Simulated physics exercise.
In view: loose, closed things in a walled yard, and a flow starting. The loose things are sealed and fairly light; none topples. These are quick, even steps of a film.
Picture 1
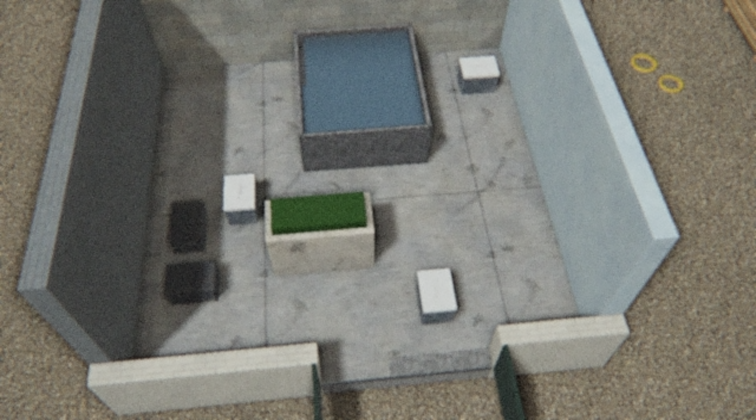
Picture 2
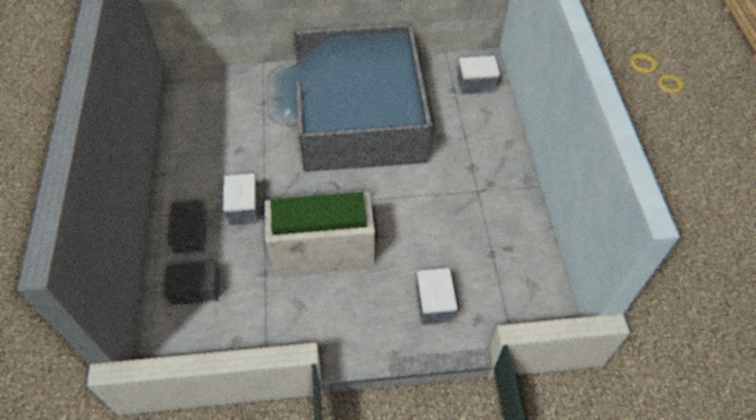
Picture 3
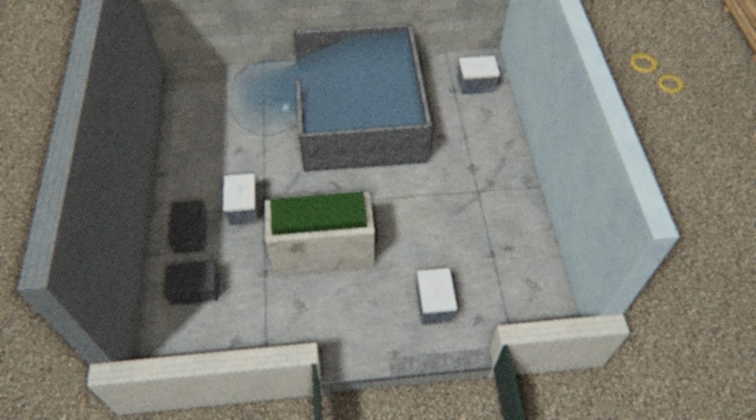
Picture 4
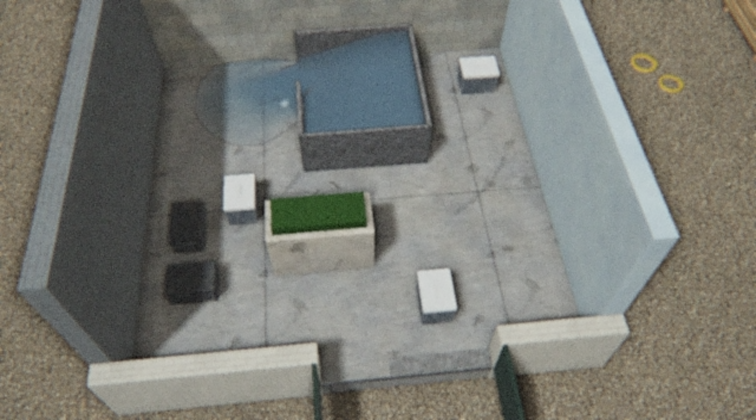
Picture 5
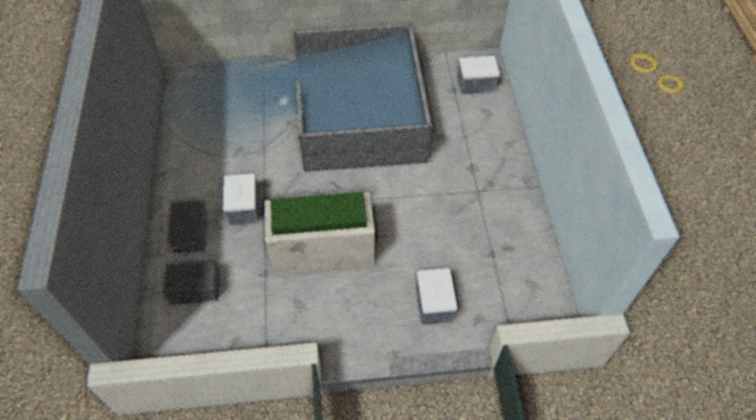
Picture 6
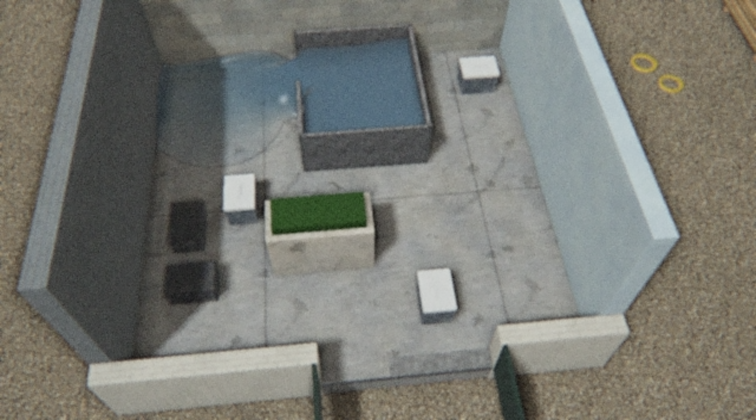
Water pours through an opening in the left side of a raised rectangular pool and spreads in a thin, rounded sheet across the walled yard's grey floor to the left wall, while the pale blocks, dark boxes and green-topped planter stay still.
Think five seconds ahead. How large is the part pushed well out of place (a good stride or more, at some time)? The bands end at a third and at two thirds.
It is two thirds or more.
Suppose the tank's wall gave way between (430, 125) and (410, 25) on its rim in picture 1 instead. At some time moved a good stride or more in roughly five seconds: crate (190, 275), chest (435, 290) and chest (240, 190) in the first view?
One after the other: Less than that, that far or more, less than that.
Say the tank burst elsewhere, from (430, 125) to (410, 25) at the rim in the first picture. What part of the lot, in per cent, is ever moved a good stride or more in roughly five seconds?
Roughly 40 per cent.
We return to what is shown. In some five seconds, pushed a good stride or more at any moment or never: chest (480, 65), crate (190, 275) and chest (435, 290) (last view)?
In turn: Never so far, that far or more, moved that far.
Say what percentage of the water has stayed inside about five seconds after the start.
Roughly 98 per cent.
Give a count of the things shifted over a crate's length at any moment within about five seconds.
4 of them.
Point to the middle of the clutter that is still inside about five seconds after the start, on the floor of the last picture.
At about (456, 219).
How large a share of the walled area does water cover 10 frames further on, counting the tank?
Close to 35 %.
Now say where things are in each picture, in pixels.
In the first picture, a crate at (186, 221) rests on the ground; a chest at (437, 290) rests on the ground; 0 of 5 have shifted.
In the second picture, a crate at (186, 221) rests on the ground; a chest at (437, 290) rests on the ground; 0 of 5 have shifted.
In the third picture, a crate at (186, 221) rests on the ground; a chest at (437, 290) rests on the ground; 0 of 5 have shifted.
In the fourth picture, a crate at (186, 221), on the bottom; a chest at (437, 290) rests on the ground; 0 of 5 have shifted.
In the fifth picture, a crate at (186, 221), on the bottom; a chest at (437, 290), on the bottom; 0 of 5 have shifted.
In the sixth picture, a crate at (186, 221), on the bottom; a chest at (437, 290) rests on the ground; 0 of 5 have shifted.
A moment on, 0 of 5 are well off their spots; 0 afloat.
Next, 0 of 5 are well off their spots; 0 afloat.
Later, 3 of 5 are well off their spots; 1 afloat.
In the end, 4 of 5 are well off their spots, and 4 have been at some point; 0 afloat.
